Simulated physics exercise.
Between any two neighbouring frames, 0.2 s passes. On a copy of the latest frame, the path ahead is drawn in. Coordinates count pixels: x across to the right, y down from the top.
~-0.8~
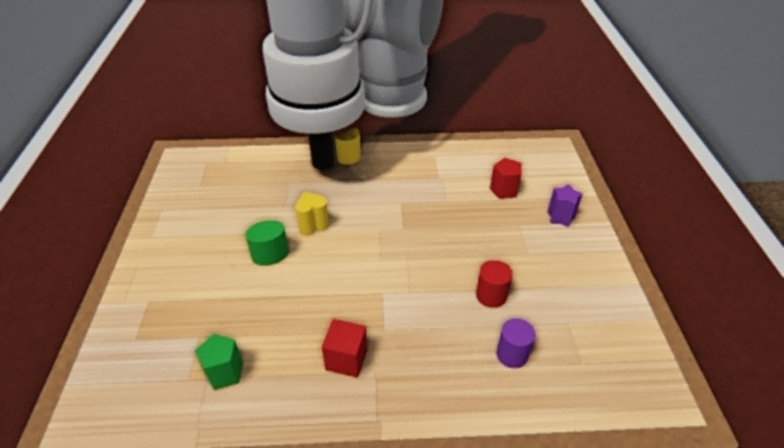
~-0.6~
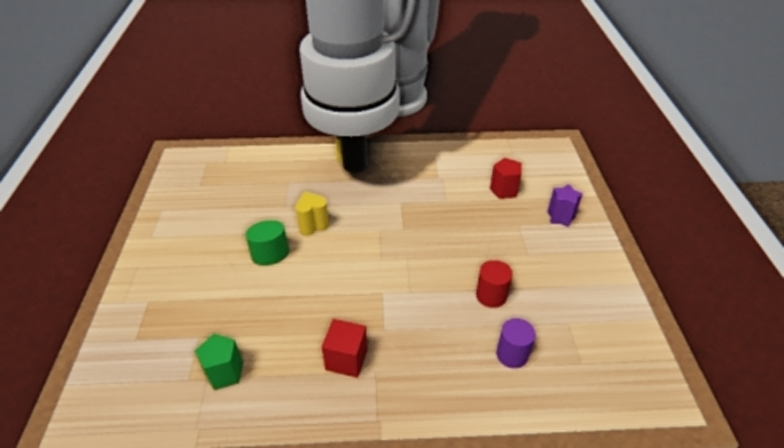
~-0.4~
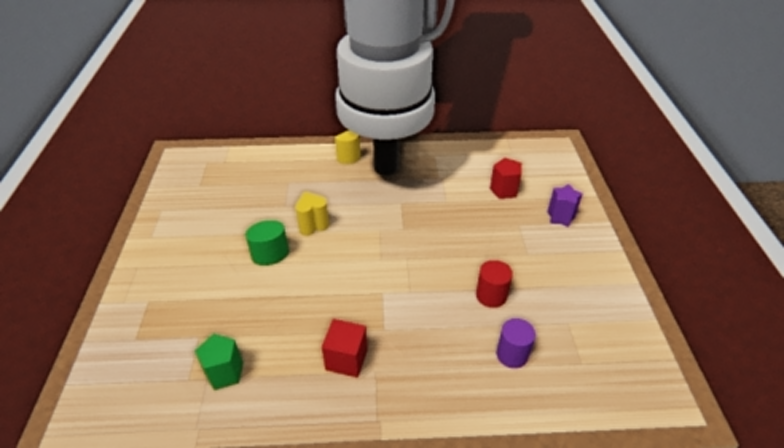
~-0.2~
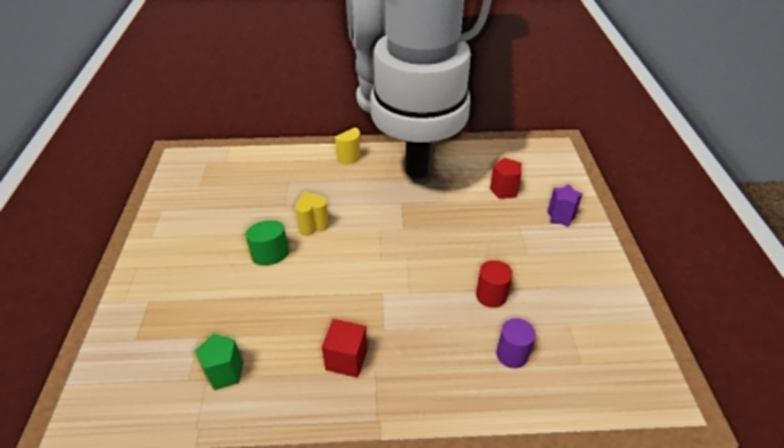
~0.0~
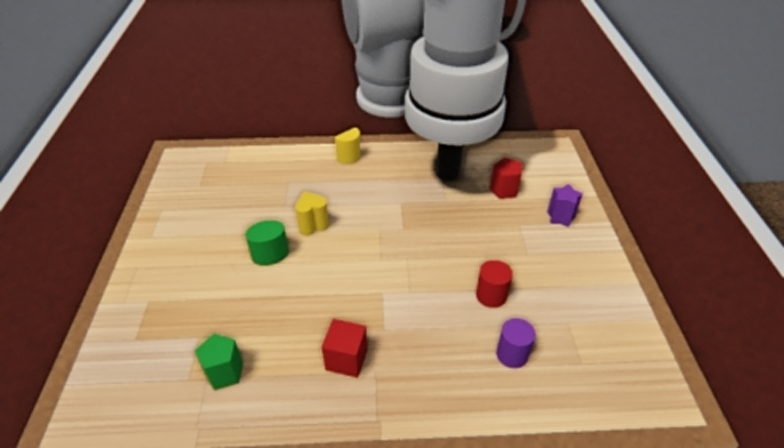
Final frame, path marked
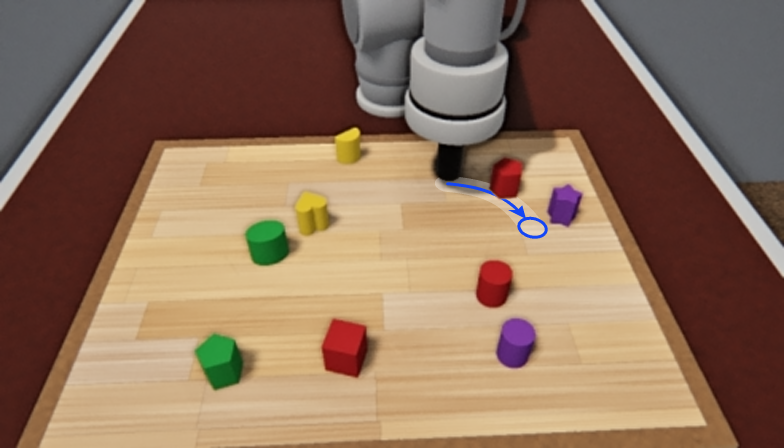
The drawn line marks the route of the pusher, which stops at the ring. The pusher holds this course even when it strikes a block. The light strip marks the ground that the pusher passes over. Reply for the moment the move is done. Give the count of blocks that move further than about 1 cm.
My guess is one.
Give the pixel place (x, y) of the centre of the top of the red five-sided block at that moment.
Just about (538, 172).
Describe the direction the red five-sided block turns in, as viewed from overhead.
From above, it looks like the red five-sided block goes counterclockwise.
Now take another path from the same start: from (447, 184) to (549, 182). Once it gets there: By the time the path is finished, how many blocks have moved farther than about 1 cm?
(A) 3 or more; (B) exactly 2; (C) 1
C: 1.
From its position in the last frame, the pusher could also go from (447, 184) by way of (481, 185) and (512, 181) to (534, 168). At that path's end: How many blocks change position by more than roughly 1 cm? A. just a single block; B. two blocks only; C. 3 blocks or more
Answer: A.
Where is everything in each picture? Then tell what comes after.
Tip of the pusher at (324, 163), middles of tops, red five-sided block at (509, 166), purple star block at (568, 193), in the first frame.
Pusher at (355, 166), nothing pushed, in the second frame.
Pusher at (386, 168), nothing pushed, in the third frame.
Pusher at (417, 171), nothing pushed, in the fourth frame.
Pusher at (448, 174), red five-sided block at (509, 166), purple star block at (568, 193), in the fifth frame.
The line goes from (447, 184) by way of (482, 190) and (512, 205) to (533, 228).
On the path given first. One third of the way, pusher at (484, 180); red five-sided block at (515, 167).
Two thirds of the way, pusher at (514, 195); red five-sided block at (538, 172), turned 65° anticlockwise.
At the end, pusher at (535, 217); red five-sided block at (538, 172), turned 70° anticlockwise; purple star block unmoved.
